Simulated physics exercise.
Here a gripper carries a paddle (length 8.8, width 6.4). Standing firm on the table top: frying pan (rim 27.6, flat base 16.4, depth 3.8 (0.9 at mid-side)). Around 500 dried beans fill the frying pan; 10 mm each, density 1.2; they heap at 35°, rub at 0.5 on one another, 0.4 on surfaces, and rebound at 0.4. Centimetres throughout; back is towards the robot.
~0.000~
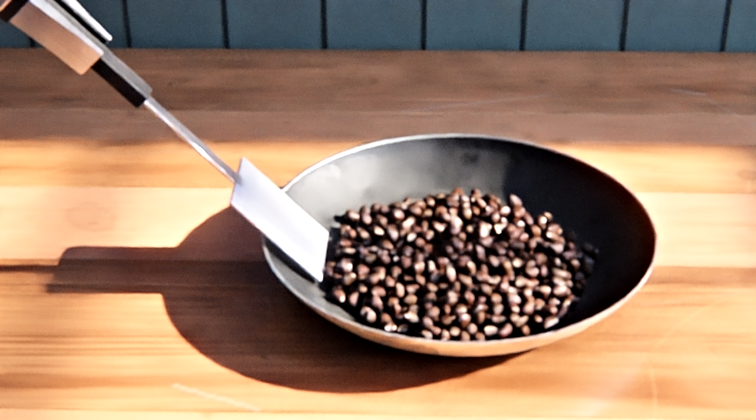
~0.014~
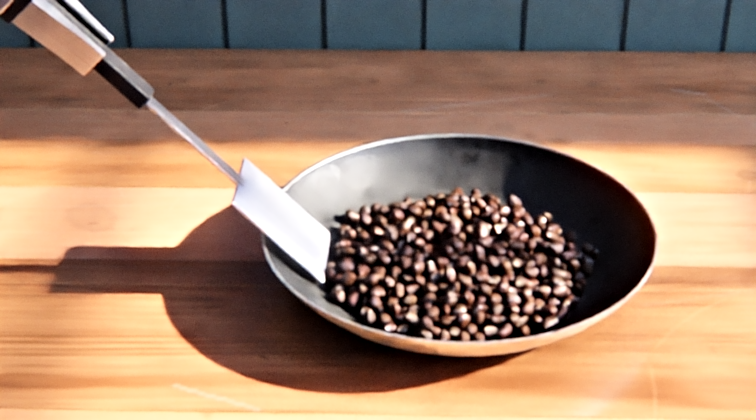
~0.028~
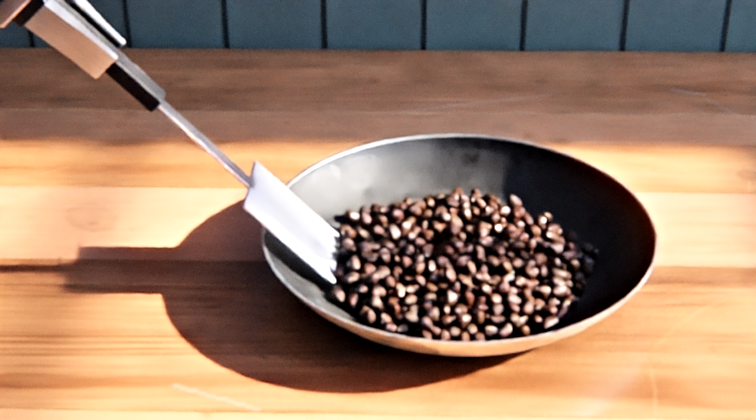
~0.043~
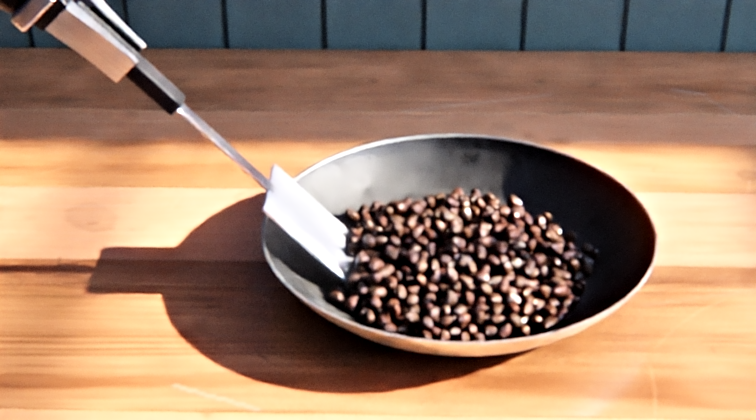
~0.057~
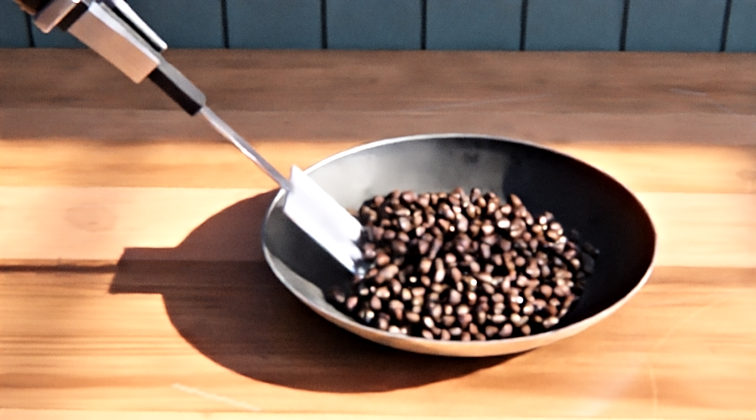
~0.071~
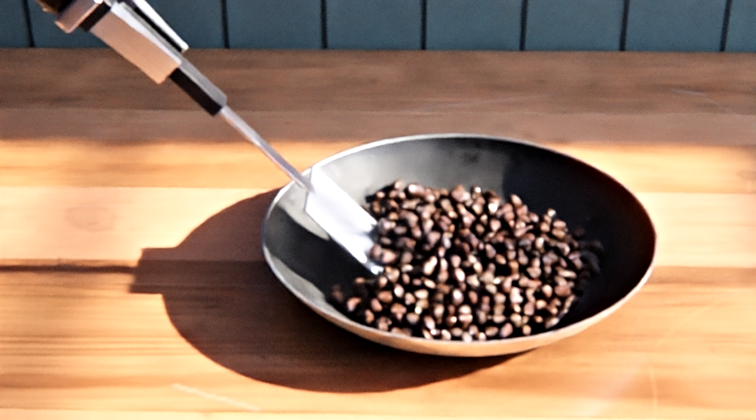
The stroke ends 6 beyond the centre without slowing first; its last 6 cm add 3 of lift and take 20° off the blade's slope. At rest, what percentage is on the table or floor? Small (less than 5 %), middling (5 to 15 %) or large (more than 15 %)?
Answer: Small; less than 5 % of the dried beans finish on the table or floor.
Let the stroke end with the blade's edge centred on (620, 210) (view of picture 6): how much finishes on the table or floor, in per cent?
Some 25 per cent.
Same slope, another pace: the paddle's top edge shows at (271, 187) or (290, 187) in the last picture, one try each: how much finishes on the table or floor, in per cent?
About 0 and 0 per cent.
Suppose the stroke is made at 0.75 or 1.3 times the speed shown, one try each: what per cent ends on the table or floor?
About 0 and 10 per cent.
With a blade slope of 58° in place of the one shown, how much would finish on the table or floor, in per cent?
In that case some 5 per cent.
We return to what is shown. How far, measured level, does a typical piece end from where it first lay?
About 4 cm.
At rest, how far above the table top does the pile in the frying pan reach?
Some 5.0 cm.
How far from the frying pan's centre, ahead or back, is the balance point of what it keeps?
Some 4.5 cm ahead.
After 0.11 s, sloping 47°, highest piece 5 above the table; 500 in the frying pan.
After 0.14 s, sloping 39°, highest piece 5 above the table; 500 in the frying pan.
After 0.36 s, sloping 27°, highest piece 5 above the table; 486 in the frying pan, 12 on the table or floor, 2 on the blade or in flight.
After 1.41 s, sloping 27°, highest piece 5 above the table; 486 in the frying pan, 14 on the table or floor.
In the end, 486 in the frying pan, 14 on the table or floor. That is 3 % on the table or floor.
